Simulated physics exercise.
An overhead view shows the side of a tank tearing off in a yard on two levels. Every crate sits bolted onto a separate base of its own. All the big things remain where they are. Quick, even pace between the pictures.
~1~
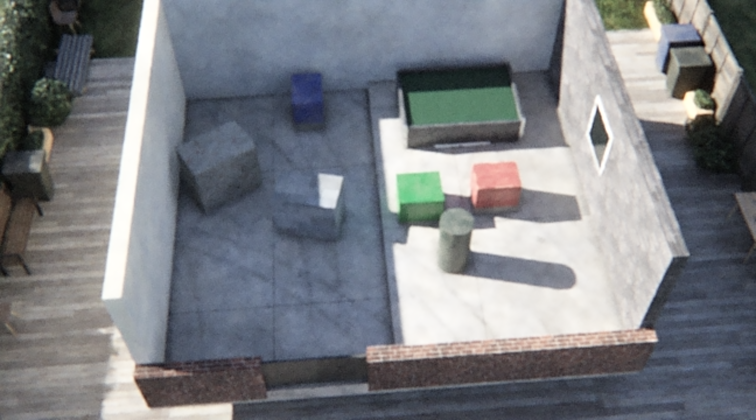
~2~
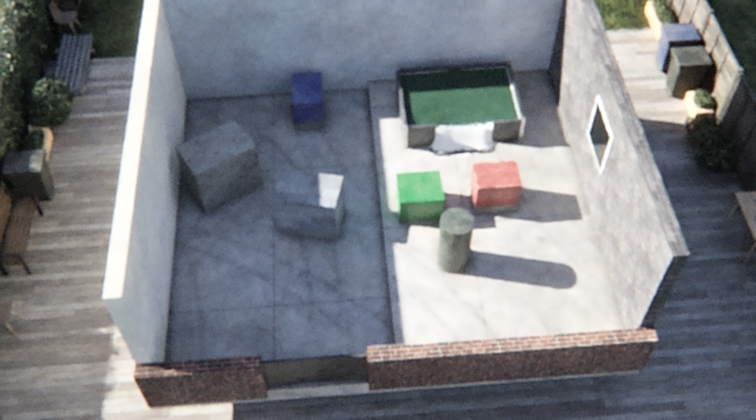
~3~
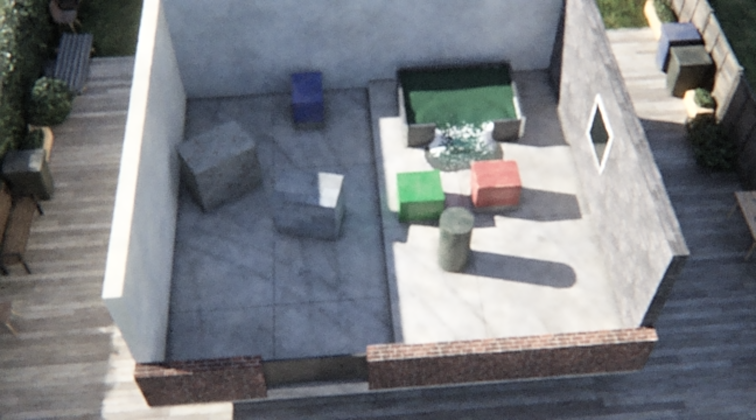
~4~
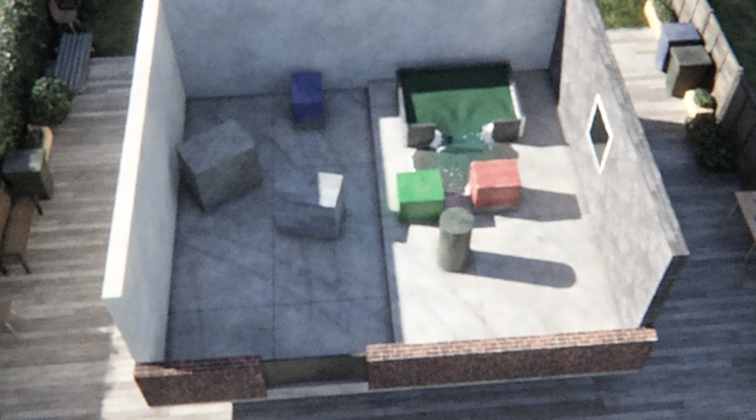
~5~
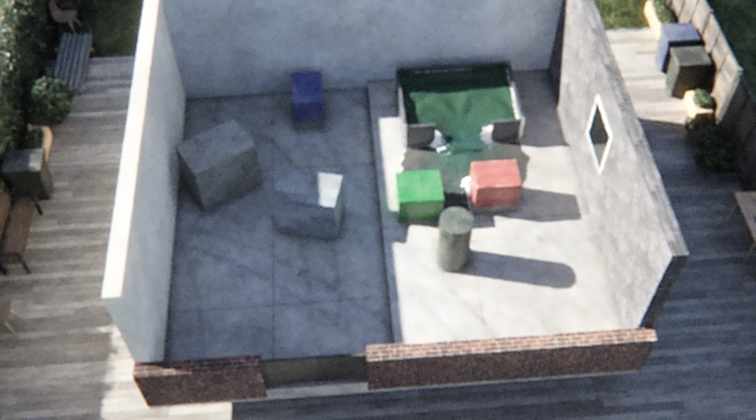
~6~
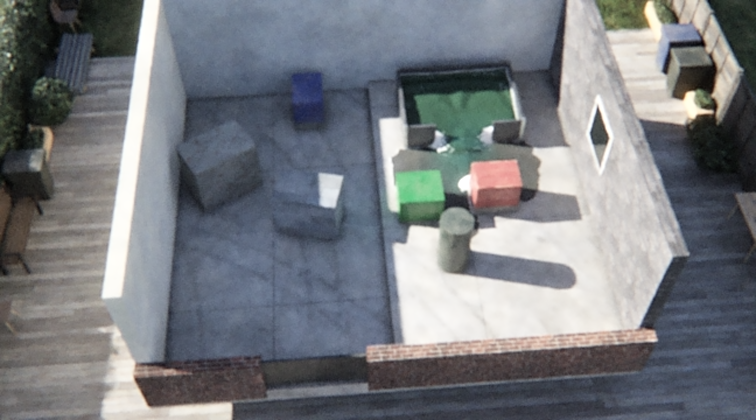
Water bursts from the front of the green tank and spreads toward the green and red blocks.
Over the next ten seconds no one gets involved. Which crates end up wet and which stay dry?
Green crate: Doused; blue crate: Clear; red crate: Doused.
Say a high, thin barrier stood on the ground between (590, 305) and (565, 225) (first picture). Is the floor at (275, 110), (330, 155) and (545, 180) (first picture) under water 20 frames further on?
First unwetted, then inundated, then inundated.
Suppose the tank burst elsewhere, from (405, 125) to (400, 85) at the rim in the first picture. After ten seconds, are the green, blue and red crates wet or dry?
Crate by crate: Green - left alone; blue - hit; red - left alone.
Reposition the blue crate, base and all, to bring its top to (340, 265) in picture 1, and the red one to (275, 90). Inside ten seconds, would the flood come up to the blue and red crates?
Blue: Not reached; red: Not reached.
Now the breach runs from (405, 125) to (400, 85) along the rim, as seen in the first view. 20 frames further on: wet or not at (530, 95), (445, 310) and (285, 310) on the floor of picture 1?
Point one: Not reached. Point two: Not reached. Point three: Not reached.
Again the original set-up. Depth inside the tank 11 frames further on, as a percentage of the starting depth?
54 % or so.
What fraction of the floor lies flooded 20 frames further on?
Estimate: Near 45 %.
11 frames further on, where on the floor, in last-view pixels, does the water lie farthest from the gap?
The farthest wet spot is near (542, 320).
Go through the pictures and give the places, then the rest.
In the first picture, the tank at (458, 97) is whole and still.
In the second picture, water pours out at (463, 136) and has run to (433, 150).
In the third picture, water pours out at (463, 137) and has run to (439, 168).
In the fourth picture, water pours out at (463, 136) and has run to (452, 190).
In the fifth picture, water pours out at (462, 136) and has run to a hidden place.
In the sixth picture, water pours out at (463, 137) and has run to a hidden place.
A moment on, water covers 10 % of the floor; the green crate water round its plinth, the blue crate not reached, the red crate water round its plinth.
Next, water covers 25 % of the floor; the green crate water round its plinth, the blue crate not reached, the red crate water round its plinth.
Then, water covers 45 % of the floor; the green crate water round its plinth, the blue crate water round its plinth, the red crate water round its plinth.
Later, water covers 65 % of the floor; the green crate water round its plinth, the blue crate water round its plinth, the red crate water round its plinth.
In the end, water covers 90 % of the floor; the green crate was topped, the blue crate stayed above the water, the red crate was topped.
